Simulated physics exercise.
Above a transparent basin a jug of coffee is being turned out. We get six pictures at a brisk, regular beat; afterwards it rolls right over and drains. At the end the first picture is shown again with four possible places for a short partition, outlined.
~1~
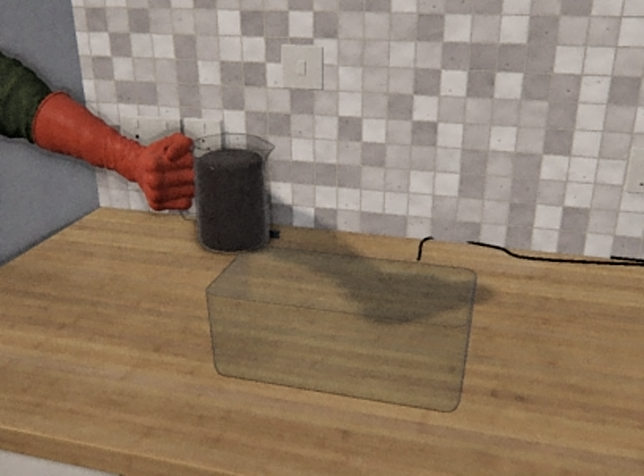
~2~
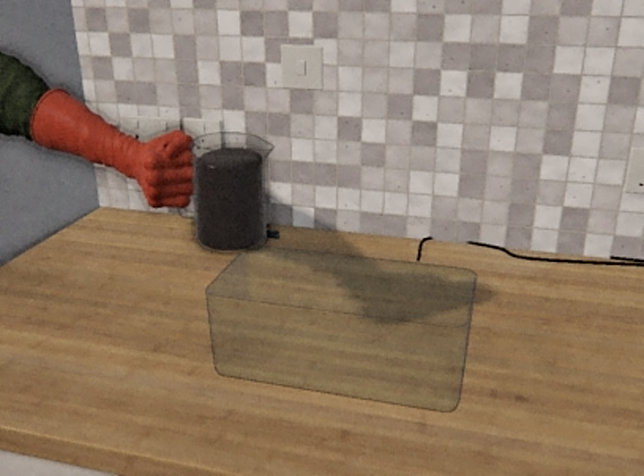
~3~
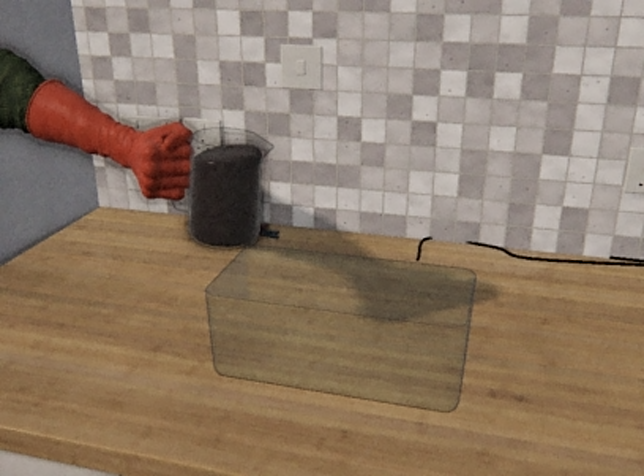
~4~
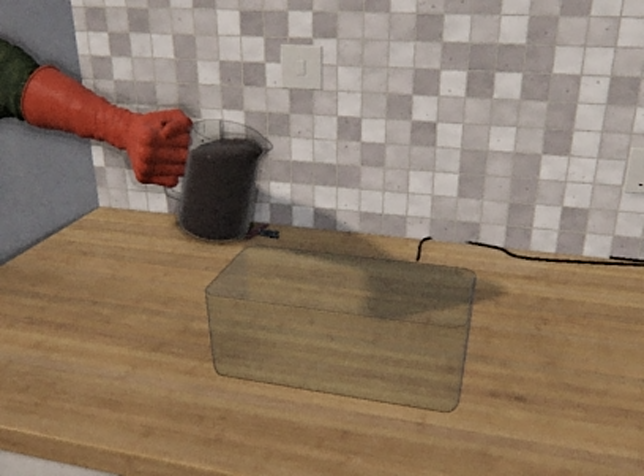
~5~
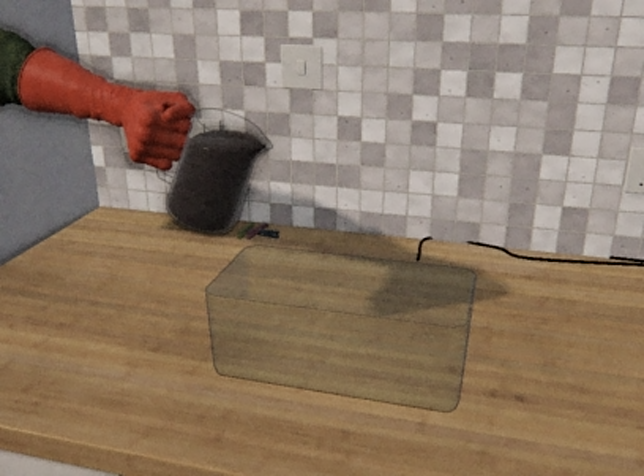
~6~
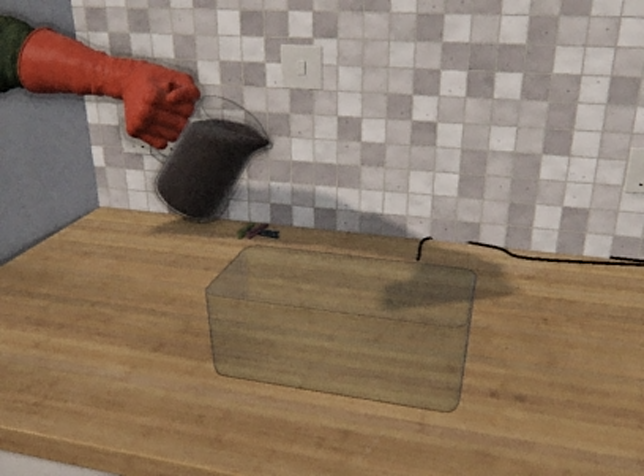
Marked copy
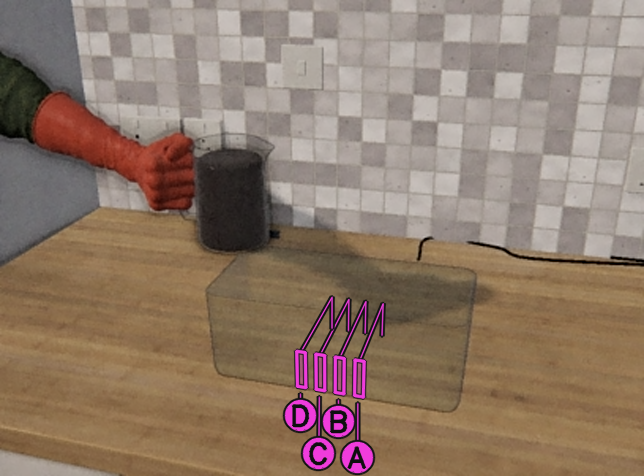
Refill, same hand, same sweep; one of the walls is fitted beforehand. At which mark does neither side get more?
Choose A.
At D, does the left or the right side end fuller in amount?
More ends on the right.
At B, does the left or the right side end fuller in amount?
The right side.
On the marked copy, A at (357, 403); B at (338, 400); C at (319, 396); D at (300, 393).
For place A, about 53 % ends left of the wall and 43 % right of it; 4 % is lost outside.
For place B, about 24 % ends left of the wall and 71 % right of it; 5 % is lost outside.
For place C, about 12 % ends left of the wall and 83 % right of it; 5 % is lost outside.
For place D, about 9 % ends left of the wall and 86 % right of it; 5 % is lost outside.
